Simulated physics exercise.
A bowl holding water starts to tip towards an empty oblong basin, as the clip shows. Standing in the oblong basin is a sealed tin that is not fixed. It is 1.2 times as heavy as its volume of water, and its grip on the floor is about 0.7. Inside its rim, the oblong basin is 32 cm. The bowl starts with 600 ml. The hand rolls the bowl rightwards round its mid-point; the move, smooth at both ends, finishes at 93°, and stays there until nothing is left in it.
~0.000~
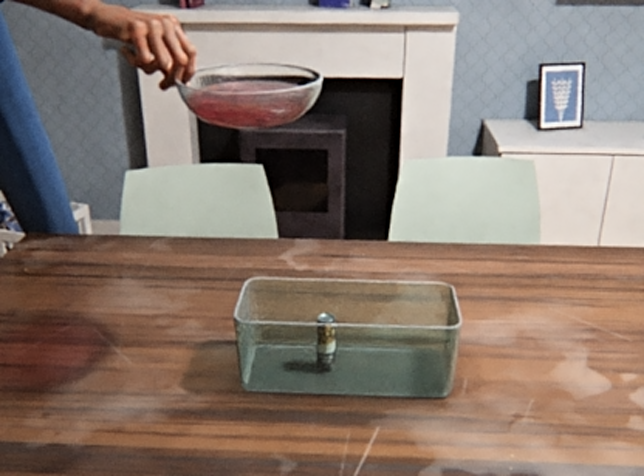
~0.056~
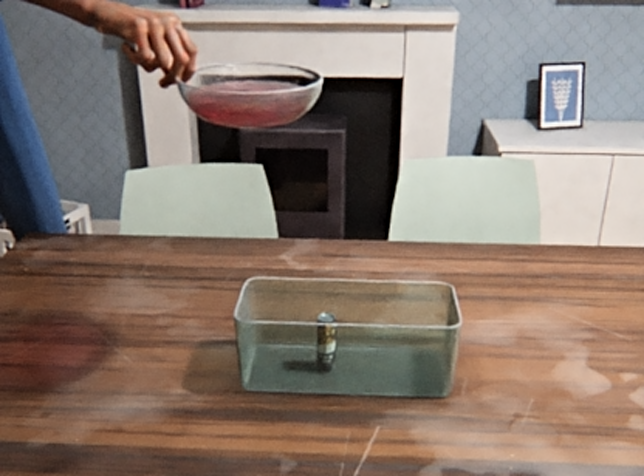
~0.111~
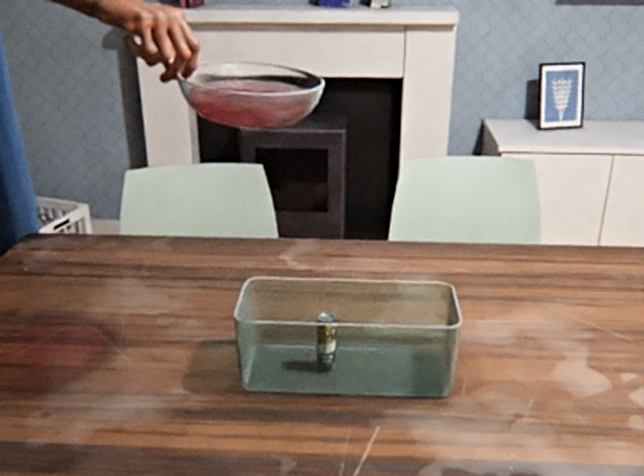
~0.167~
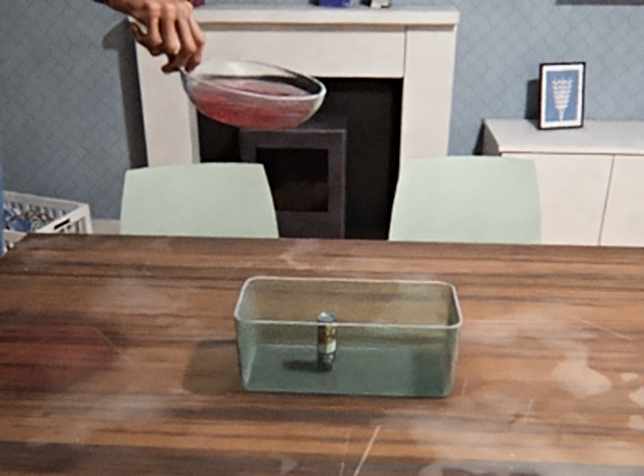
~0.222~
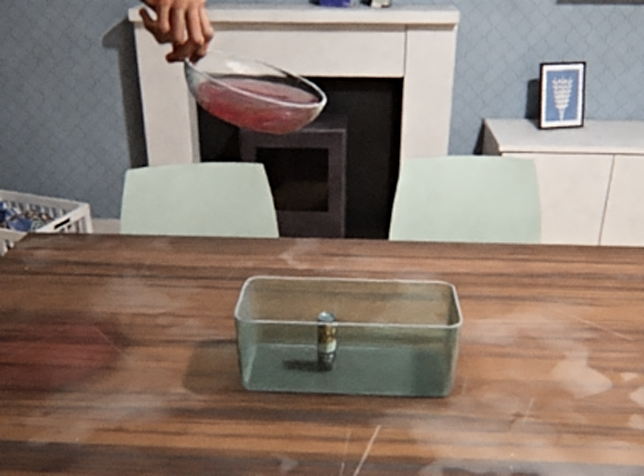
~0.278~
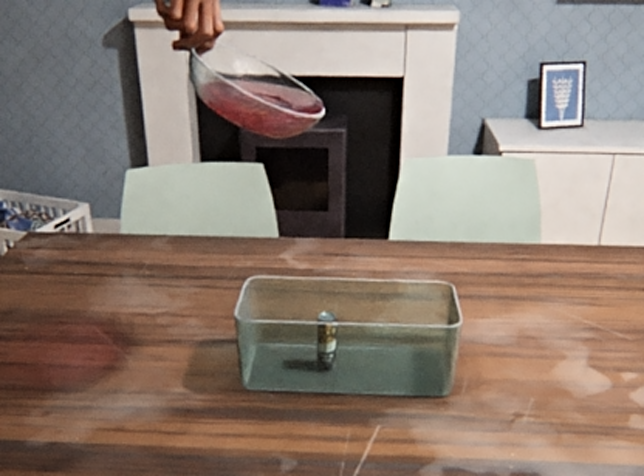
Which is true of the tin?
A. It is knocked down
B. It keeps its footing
Answer: A.
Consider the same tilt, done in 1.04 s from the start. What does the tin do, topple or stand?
In that case the tin stays vertical.
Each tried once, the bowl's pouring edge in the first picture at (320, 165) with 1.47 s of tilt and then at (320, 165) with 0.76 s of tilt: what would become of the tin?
The tin stays vertical the first time and stays vertical the second time.
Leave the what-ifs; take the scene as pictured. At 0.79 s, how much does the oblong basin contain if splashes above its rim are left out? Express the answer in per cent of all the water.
My estimate is about 88 percent.
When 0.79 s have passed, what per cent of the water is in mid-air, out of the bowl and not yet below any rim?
Roughly 10 per cent.
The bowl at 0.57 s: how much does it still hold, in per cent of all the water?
Some 10 per cent.
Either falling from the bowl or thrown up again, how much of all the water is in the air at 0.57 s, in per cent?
Near 80 per cent at that time.
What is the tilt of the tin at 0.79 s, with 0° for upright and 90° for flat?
Some 10°.
By 0.57 s the tilt is 80° and 9 per cent is still to pour; the tin stands where it began.
By 0.79 s the tilt is 93° and 1 per cent is still to pour; the tin leans 8°.
By 1.01 s the tilt is 93° and 0 per cent is still to pour; the tin lies on its side.
By 1.26 s the tilt is 93° and 0 per cent is still to pour; the tin lies on its side.
At rest the tin lies on its side.
